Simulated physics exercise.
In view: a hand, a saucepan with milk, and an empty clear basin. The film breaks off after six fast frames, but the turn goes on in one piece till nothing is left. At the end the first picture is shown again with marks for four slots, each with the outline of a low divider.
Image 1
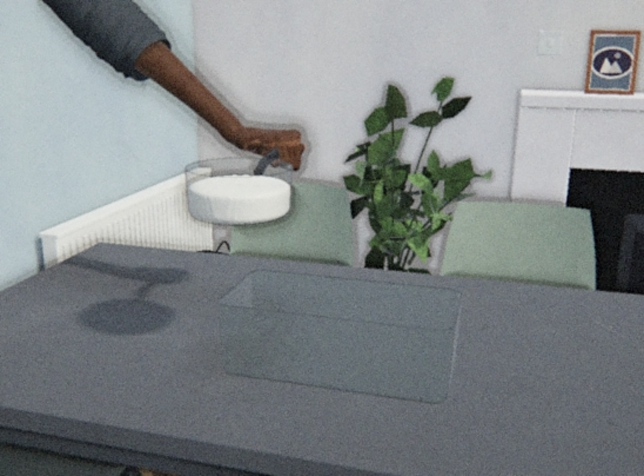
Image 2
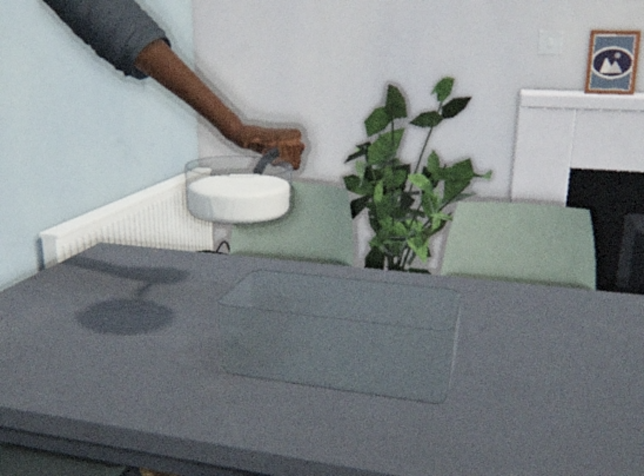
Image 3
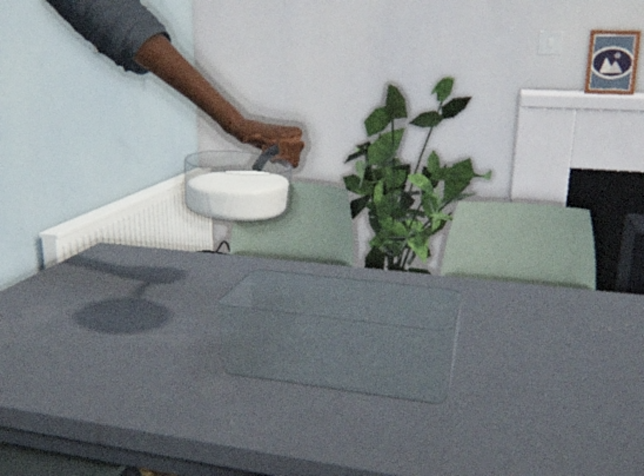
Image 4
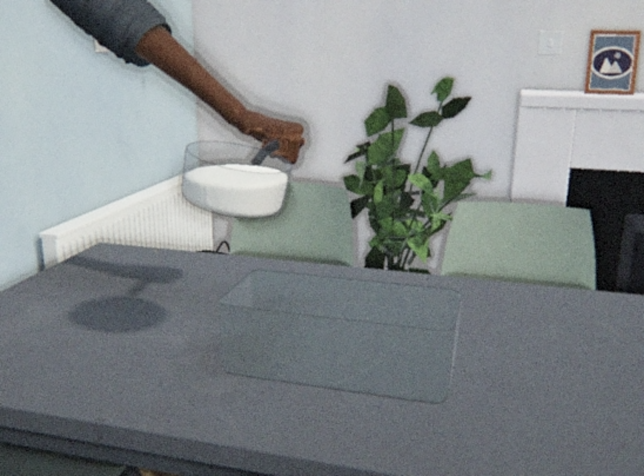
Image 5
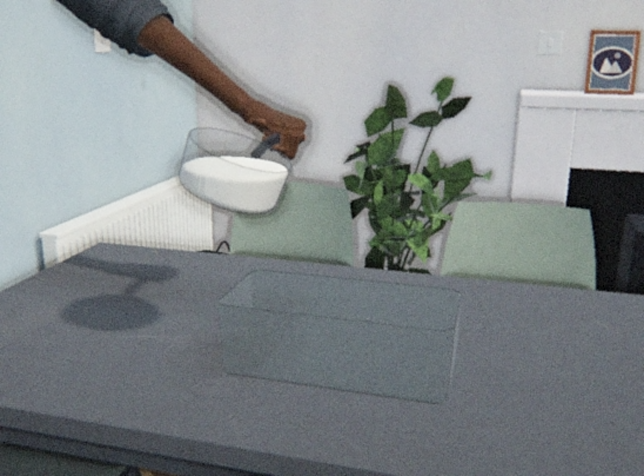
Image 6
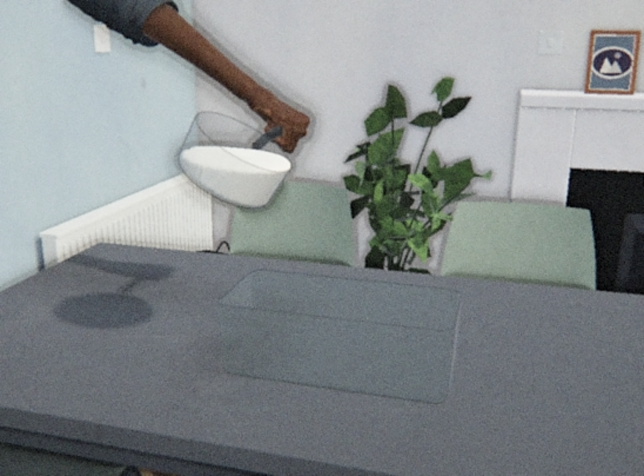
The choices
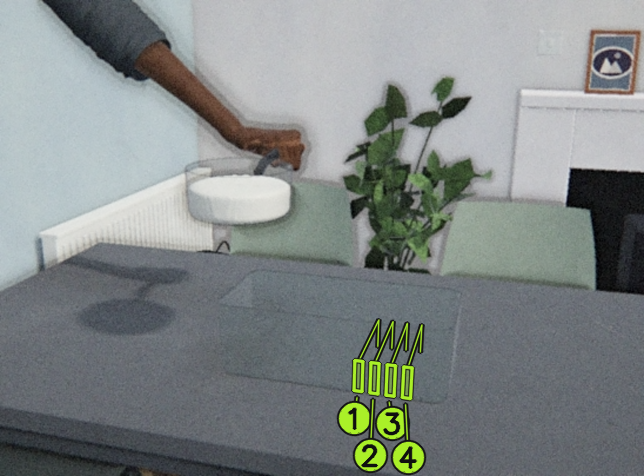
A hand holding a clear saucepan of white milk above a grey table gradually tilting it, an empty clear basin nearby.
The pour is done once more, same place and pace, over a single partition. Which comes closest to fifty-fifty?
1 works best here.
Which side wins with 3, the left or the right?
More ends on the left.
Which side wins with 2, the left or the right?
More ends on the left.
On the marked copy, 1 at (357, 397); 2 at (373, 399); 3 at (389, 401); 4 at (405, 404).
If 1 is chosen, about 53 % ends left of the wall and 44 % right of it; 3 % is lost outside.
If 2 is chosen, about 86 % ends left of the wall and 11 % right of it; 3 % is lost outside.
If 3 is chosen, about 93 % ends left of the wall and 4 % right of it.
If 4 is chosen, about 91 % ends left of the wall and 6 % right of it; 3 % is lost outside.
